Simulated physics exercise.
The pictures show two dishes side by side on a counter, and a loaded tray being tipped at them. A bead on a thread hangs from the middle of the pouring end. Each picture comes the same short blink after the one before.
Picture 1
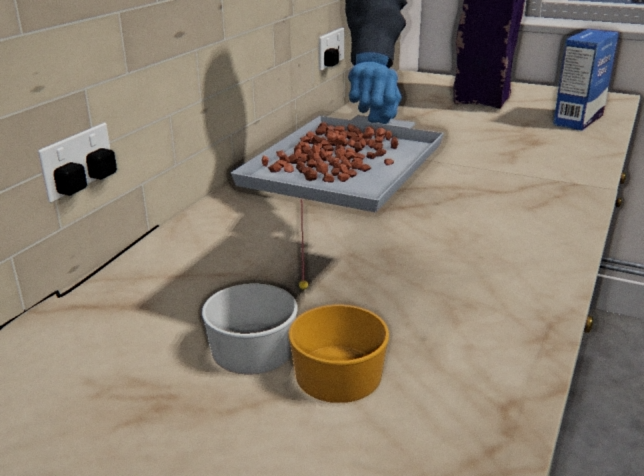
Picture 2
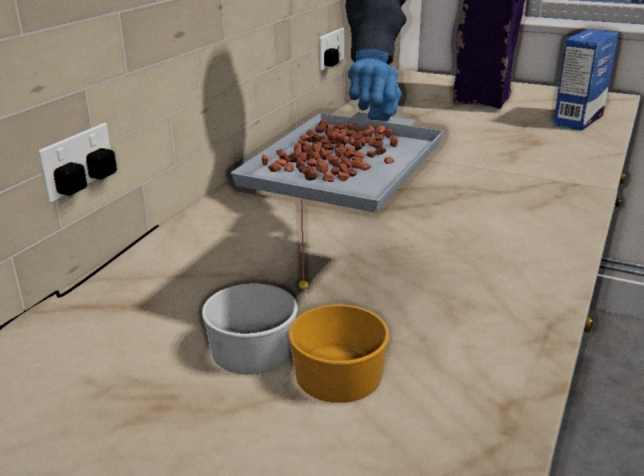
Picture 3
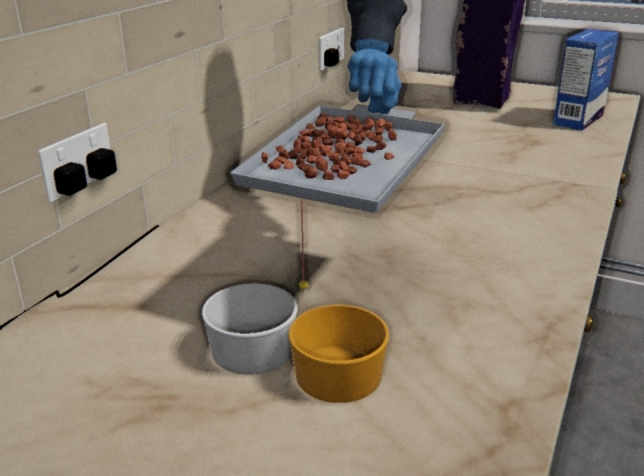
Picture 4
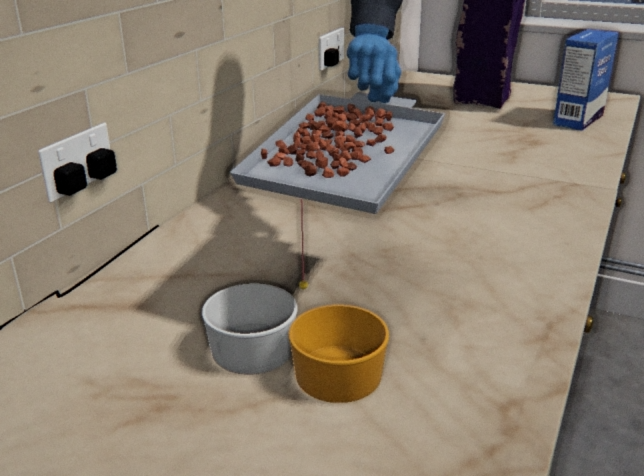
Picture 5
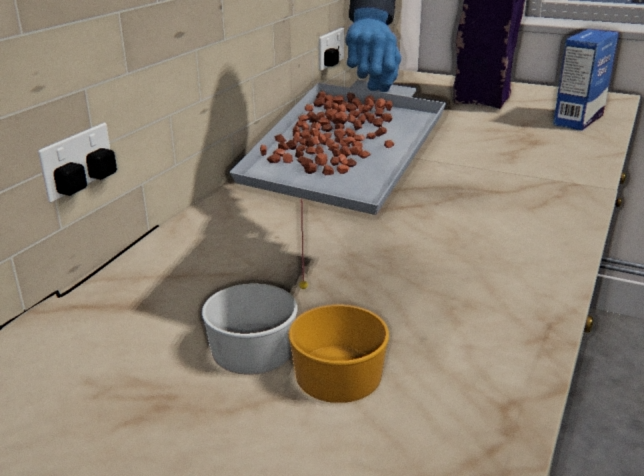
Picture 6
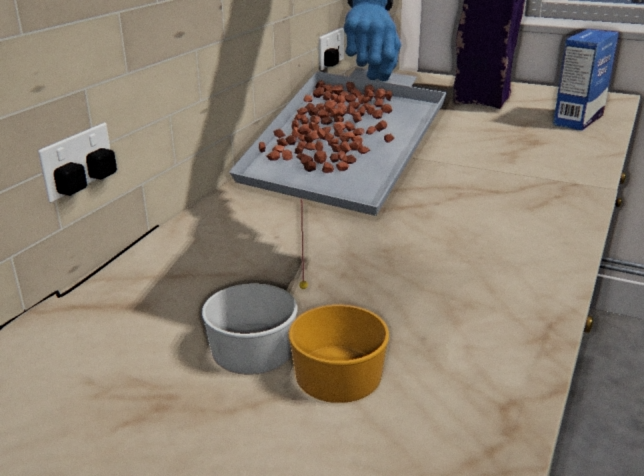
A blue-gloved hand raises the far end of a grey tray of crushed reddish brick, slowly at first and then more clearly, slanting it toward the near edge while the pieces stay on it. Seen from above, the marbled counter runs beside a tiled wall with black plugs. A grey dish and an orange dish sit in front, below a hanging yellow bead.
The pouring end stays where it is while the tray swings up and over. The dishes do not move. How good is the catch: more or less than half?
Together they catch the larger part.
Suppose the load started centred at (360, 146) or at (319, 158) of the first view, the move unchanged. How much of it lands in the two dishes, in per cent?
In turn 90 and 90 in a hundred.
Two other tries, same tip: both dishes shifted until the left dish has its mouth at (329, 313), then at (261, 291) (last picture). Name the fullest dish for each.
At the first place the left dish, at the second the right one.
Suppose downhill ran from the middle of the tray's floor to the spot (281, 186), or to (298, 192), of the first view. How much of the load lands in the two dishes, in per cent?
Near 60 % and 90 %.
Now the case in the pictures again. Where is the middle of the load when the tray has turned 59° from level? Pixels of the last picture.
Near (309, 178).
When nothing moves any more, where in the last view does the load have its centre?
At about (313, 362).
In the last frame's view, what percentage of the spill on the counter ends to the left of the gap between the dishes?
Close to 90 per cent.
Soon after the last picture, tray tipped steeply; nearly all on the tray; a small part in the air.
A little later, tray tipped right over; about half on the tray; about a quarter in the right dish; about a quarter in the left dish; a small part outside both; a small part in the air.
Later still, tray tipped past a quarter turn; about half in the right dish; about a third in the left dish; a small part outside both.
At rest, tray tipped past a quarter turn; about half in the right dish; about a third in the left dish; a small part outside both.
